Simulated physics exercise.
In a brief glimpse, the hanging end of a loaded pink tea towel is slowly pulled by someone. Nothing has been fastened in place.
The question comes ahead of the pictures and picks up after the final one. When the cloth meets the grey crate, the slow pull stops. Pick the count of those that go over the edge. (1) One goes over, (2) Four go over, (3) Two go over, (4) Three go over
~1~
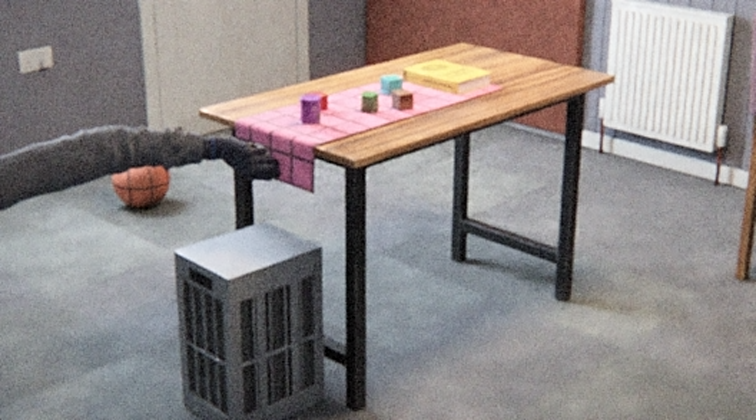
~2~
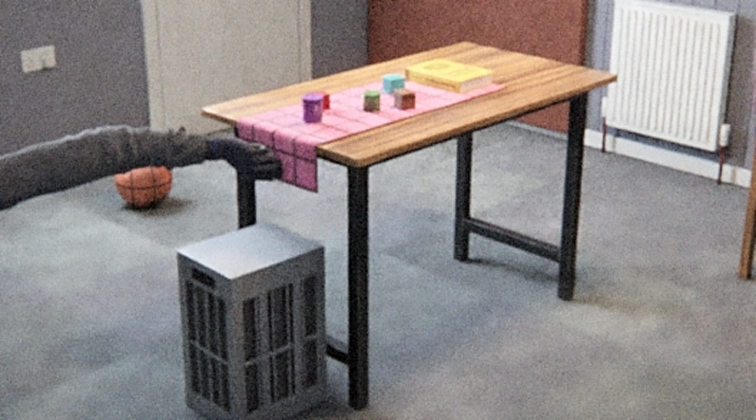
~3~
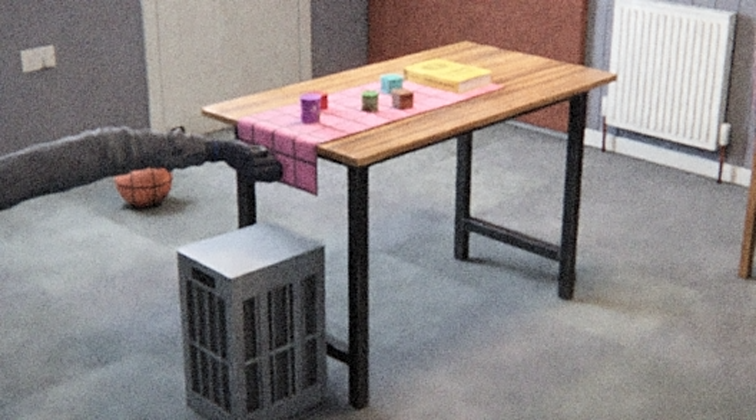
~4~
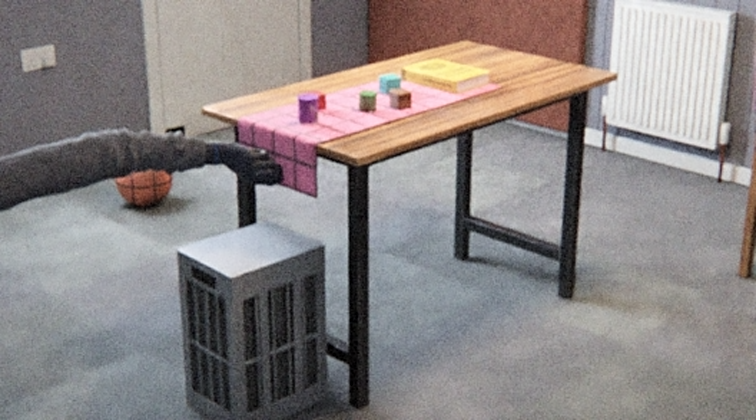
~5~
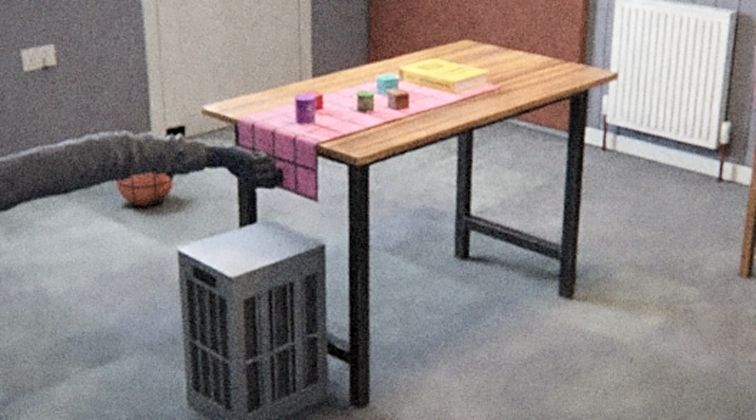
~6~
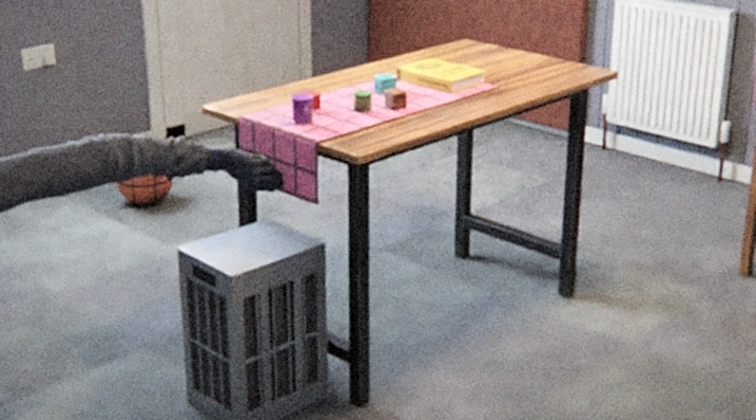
One goes over (1).
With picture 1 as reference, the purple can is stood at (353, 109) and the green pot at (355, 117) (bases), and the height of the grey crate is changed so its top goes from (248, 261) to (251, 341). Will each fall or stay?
In the end the purple can gets dislodged; meanwhile the green pot gets dislodged.
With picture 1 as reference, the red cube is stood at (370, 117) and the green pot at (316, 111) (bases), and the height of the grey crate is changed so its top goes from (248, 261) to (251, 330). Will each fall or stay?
As for the red cube, it leaves the top; as for the green pot, it leaves the top.
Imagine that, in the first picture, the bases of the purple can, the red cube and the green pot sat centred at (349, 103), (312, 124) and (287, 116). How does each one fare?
In the end the purple can is still on top, the red cube is no longer on top, and the green pot is no longer on top.
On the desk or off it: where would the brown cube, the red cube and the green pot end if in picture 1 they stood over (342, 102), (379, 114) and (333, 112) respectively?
The brown cube stays put, the red cube stays put, the green pot stays put.
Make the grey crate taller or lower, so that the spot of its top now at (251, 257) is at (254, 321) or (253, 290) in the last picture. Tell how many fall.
First case 3, second 2.
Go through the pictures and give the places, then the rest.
In the first picture, hem (315, 194); purple can (310, 97); red cube (317, 94); green pot (370, 94); brown cube (403, 92); turquoise cube (392, 77); top of the crate (248, 261).
In the second picture, hem (319, 194); purple can (312, 97).
In the third picture, hem (317, 196); red cube (317, 93).
In the fourth picture, hem (318, 199); green pot (368, 93); top of the crate (251, 259).
In the fifth picture, hem (318, 202); brown cube (398, 91).
In the sixth picture, hem (319, 205); purple can (302, 97); red cube (309, 93); green pot (362, 93); brown cube (396, 91); turquoise cube (385, 76).
A little later, hem near (278, 212); all still up.
Next, hem on the crate; purple can gone.
When it is over, hem on the crate; purple can gone. It carries off one.
